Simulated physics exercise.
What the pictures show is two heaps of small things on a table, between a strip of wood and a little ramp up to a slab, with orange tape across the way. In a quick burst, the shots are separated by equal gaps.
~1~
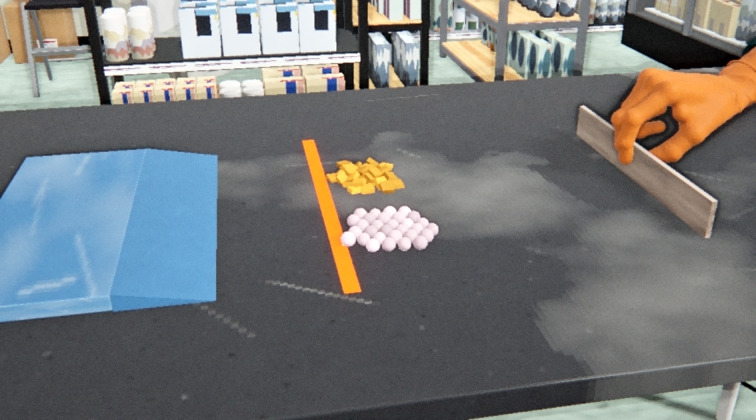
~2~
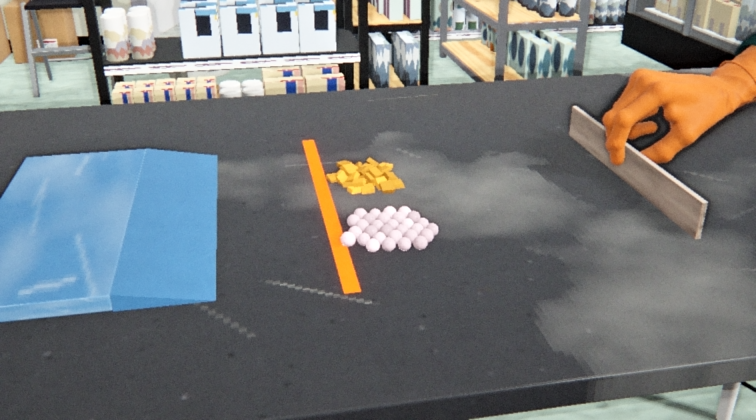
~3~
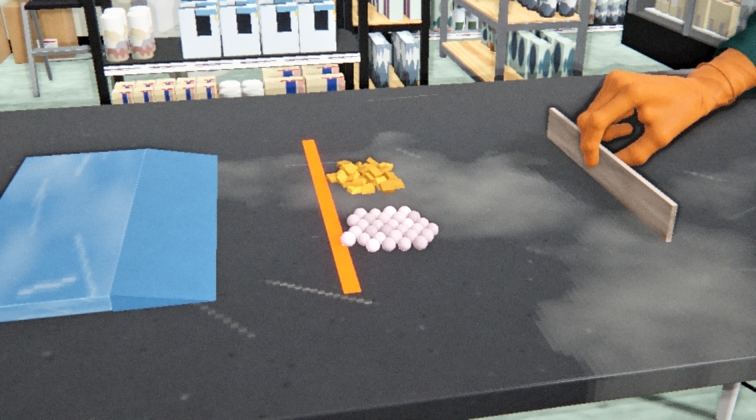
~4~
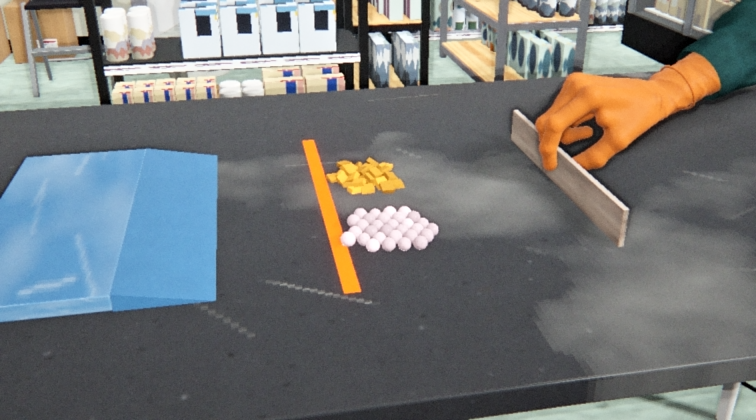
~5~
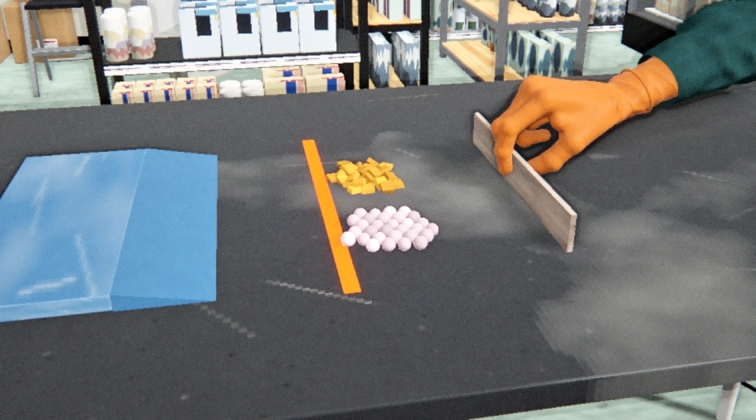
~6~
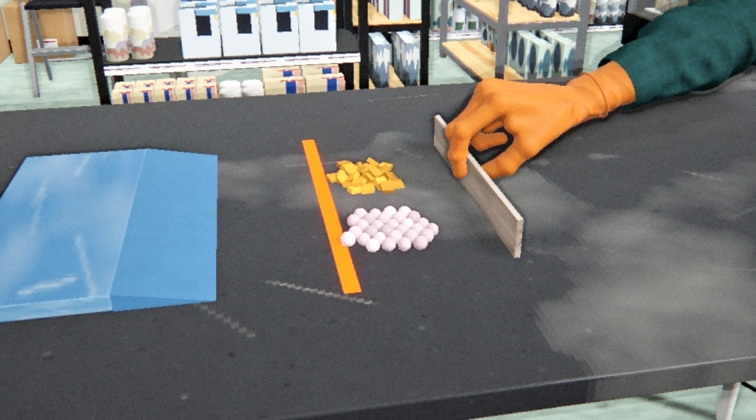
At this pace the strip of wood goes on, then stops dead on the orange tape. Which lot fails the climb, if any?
Most likely the near lot manages to climb over at least partly. Most likely the far lot cannot climb over at all.
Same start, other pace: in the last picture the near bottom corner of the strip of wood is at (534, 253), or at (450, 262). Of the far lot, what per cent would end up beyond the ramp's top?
Lab note: Share about 0 per cent at the first pace, 0 per cent at the second.
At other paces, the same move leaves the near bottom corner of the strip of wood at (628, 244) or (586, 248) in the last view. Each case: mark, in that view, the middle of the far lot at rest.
First near (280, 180), then near (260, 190).
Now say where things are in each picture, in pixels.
In the first picture, strip of wood (700, 210), at rest; orange tape (310, 146); top of the ramp (113, 283); near lot (386, 231), some sugar pearls; far lot (362, 171), some small crackers.
In the second picture, strip of wood (690, 211); far lot (362, 171).
In the third picture, strip of wood (661, 213); near lot (386, 231).
In the fourth picture, strip of wood (614, 218); far lot (362, 171).
In the fifth picture, strip of wood (563, 223); near lot (386, 231).
In the sixth picture, strip of wood (512, 228); orange tape (310, 146); top of the ramp (113, 283); near lot (386, 231); far lot (362, 171).
Then, 0.11 s later than the last frame, strip of wood still moving, near (383, 166); near lot every one short of the ramp; far lot every one short of the ramp.
Then, 0.24 s later than the last frame, strip of wood stopped at the orange tape; near lot roughly a quarter on the ramp, the larger part short of the ramp; far lot every one short of the ramp.
Then, 0.52 s later than the last frame, strip of wood stopped at the orange tape; near lot the larger part past the top, roughly a quarter on the ramp; far lot roughly a third on the ramp, roughly two thirds short of the ramp.
When it is over, strip of wood stopped at the orange tape; near lot every one past the top; far lot not one past the top, roughly a third on the ramp, roughly two thirds short of the ramp.
